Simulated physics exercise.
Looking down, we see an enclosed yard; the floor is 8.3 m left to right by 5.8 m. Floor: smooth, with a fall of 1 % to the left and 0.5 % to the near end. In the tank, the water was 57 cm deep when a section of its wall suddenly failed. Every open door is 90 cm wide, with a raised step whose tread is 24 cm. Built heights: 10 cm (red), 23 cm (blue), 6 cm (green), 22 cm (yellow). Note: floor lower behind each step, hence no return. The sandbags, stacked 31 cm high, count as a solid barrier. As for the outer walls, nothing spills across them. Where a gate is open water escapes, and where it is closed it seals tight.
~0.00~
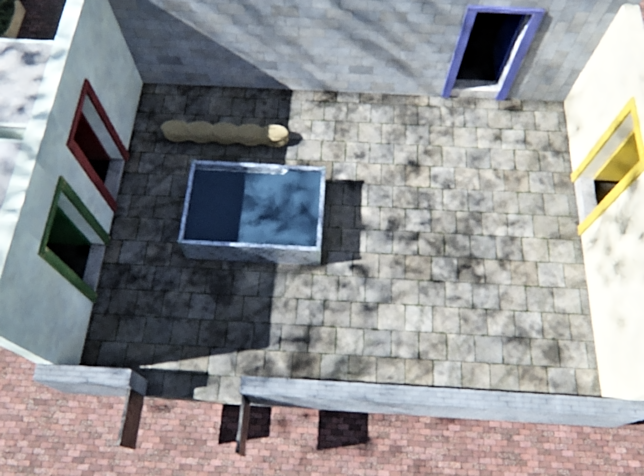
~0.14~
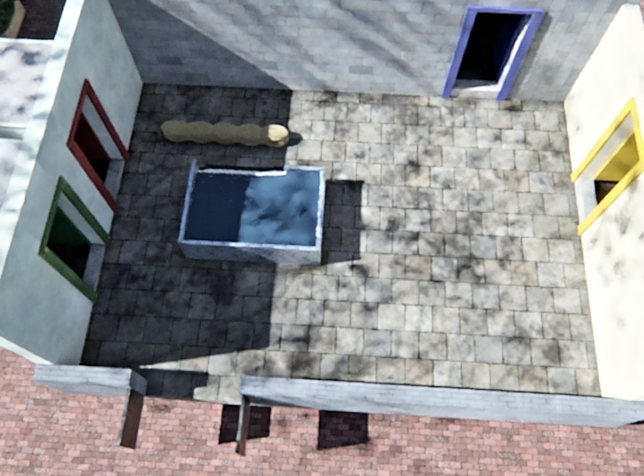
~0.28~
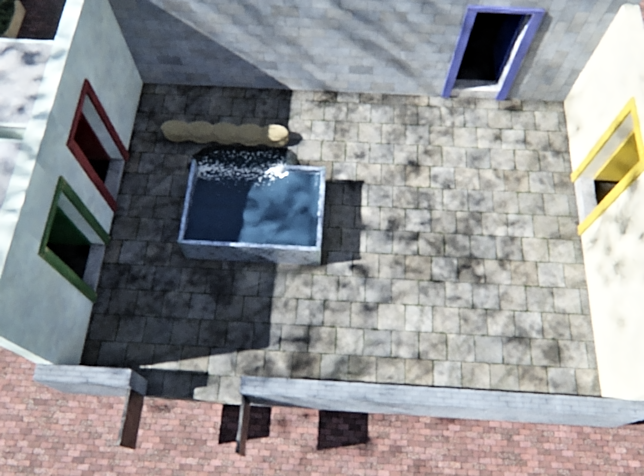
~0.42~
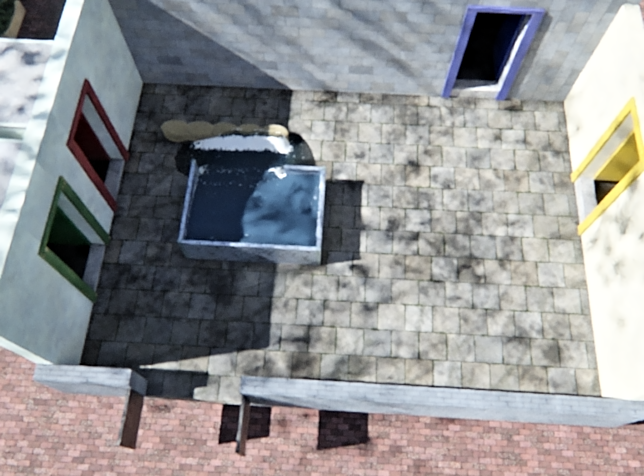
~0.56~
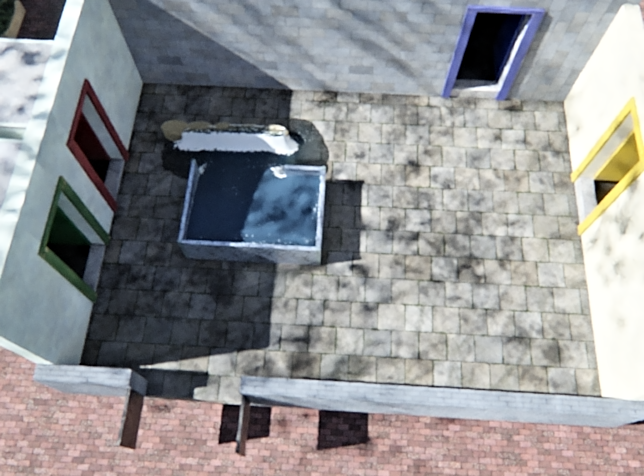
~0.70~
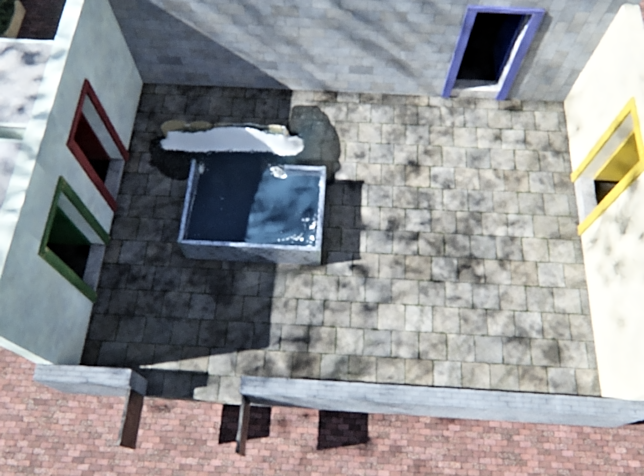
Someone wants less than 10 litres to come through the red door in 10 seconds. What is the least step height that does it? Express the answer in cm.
It needs to be around 27 cm high.
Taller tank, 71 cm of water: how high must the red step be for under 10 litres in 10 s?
Then a height close to 32 cm.
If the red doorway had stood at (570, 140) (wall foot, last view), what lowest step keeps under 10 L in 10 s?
It needs about 6.5 cm.
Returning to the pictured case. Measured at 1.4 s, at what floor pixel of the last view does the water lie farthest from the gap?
I'd put the front's tip around (370, 94).
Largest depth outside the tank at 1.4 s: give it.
Max depth: Around 42 cm.
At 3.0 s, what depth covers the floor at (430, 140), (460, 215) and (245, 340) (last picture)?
In that order: 2, 2 and 0 cm.
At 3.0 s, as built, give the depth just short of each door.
Door by door, in centimetres - red 20, blue 5, green 4, yellow 0.
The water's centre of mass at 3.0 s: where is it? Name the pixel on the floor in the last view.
Centre of mass: About (259, 180) px.
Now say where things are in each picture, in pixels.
In the first picture, the tank at (254, 206) is whole and still, 57 cm deep; the red door at (102, 153) is dry.
In the second picture, the gap is on the far side, the front 0.3 m out at a hidden place; the back of the tank holds 57 cm.
In the third picture, the front is at (272, 149), 0.8 m from the gap on the far side; 1.2 m2 of floor is wet, 57 cm left at the back.
In the fourth picture, the front is at (295, 140), 1.0 m from the gap on the far side; 1.8 m2 of floor is wet, 54 cm left at the back.
In the fifth picture, the front is at (306, 124), 1.4 m from the gap on the far side; 2.3 m2 of floor is wet, 49 cm left at the back.
In the sixth picture, the gap is on the far side, the front 1.7 m out at (313, 112); the back of the tank holds 49 cm; the red door at (102, 153), 2.3 m from the gap, is still 1.0 m from the nearest water.
After 1.4 s water covers 20 % of the floor, deepest (42 cm) near (243, 151); 17 cm at the red door, 2 litres in over its 10 cm step.
After 3.0 s water covers 45 % of the floor, deepest (22 cm) near (124, 170); 20 cm at the red door, 119 litres in over its 10 cm step.
After 10.0 s water covers 90 % of the floor, deepest (8 cm) near (78, 375); 6 cm at the red door, 166 litres in over its 10 cm step.
At the red door as built, the water arrived by 1.2 s and peaked near 26 cm at 1.8 s.
With a step of 22 cm, 28 litres would have come in within the 10 s; with 30 cm, 4 litres. So under 10 litres takes about 27 cm.
